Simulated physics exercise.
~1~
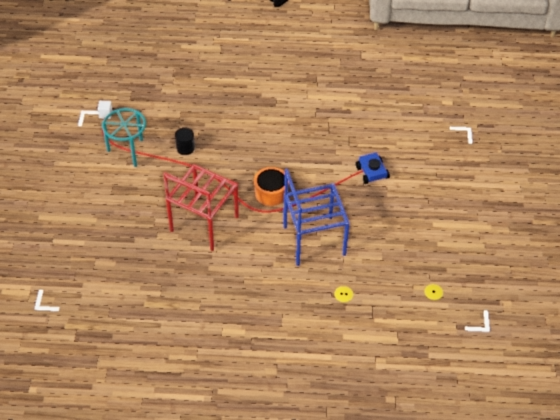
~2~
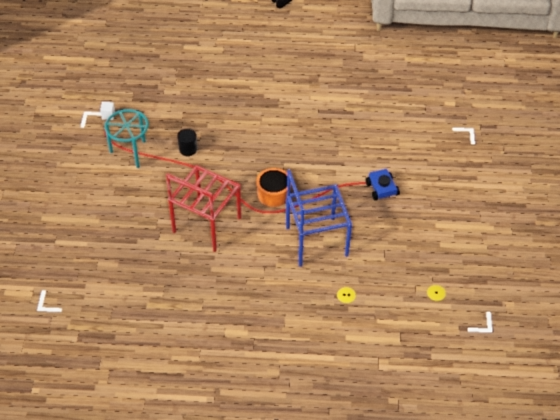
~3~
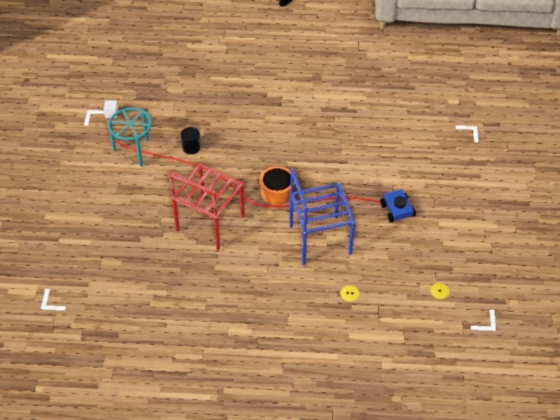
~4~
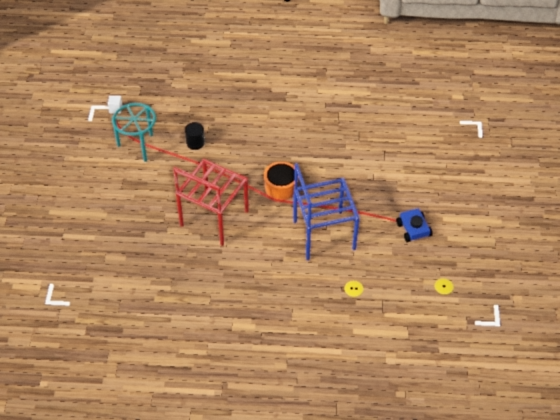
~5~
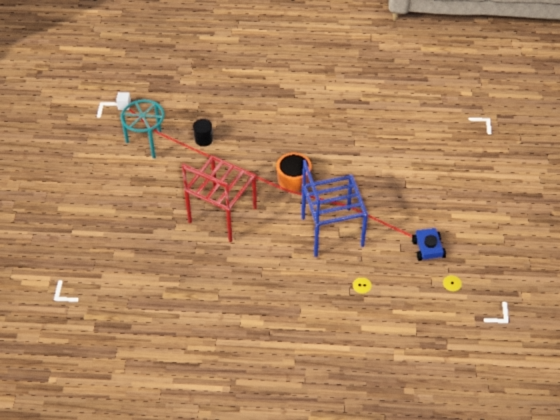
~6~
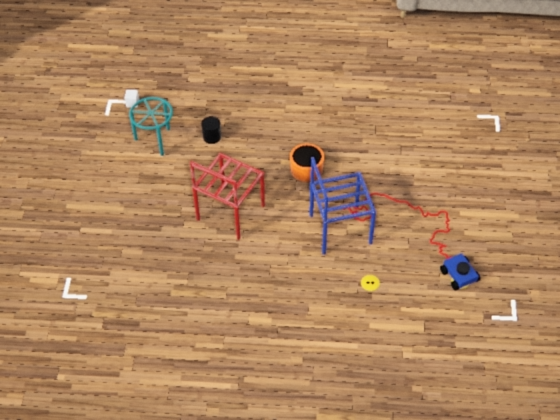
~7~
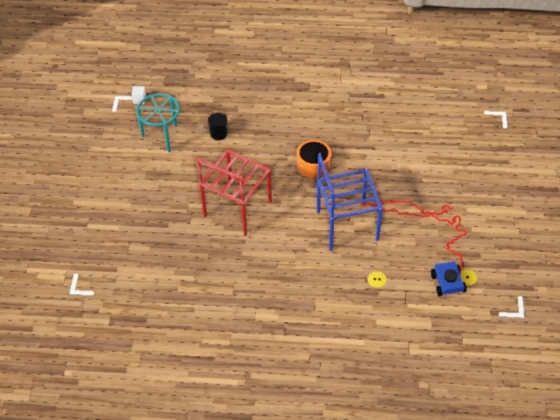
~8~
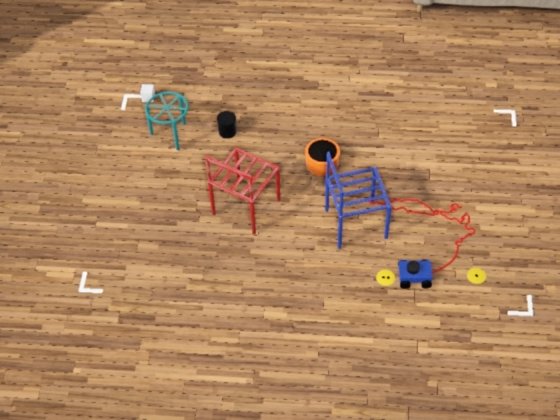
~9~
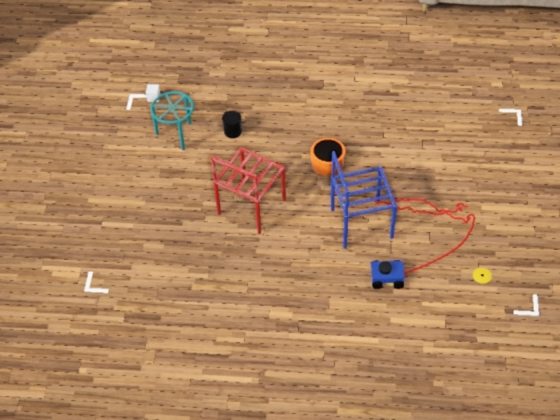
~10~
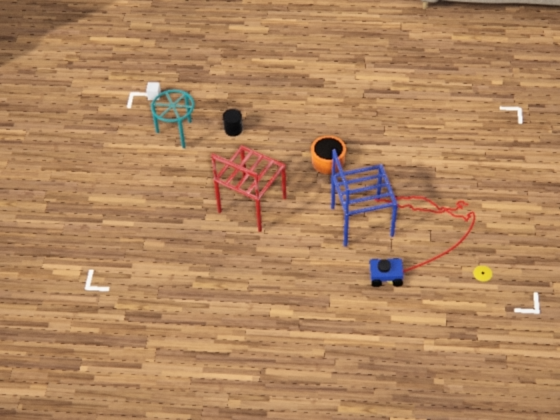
Blue cart trailing a red lead past chairs and an orange pot, pulling it loose, turning left and stopping near a blue chair.
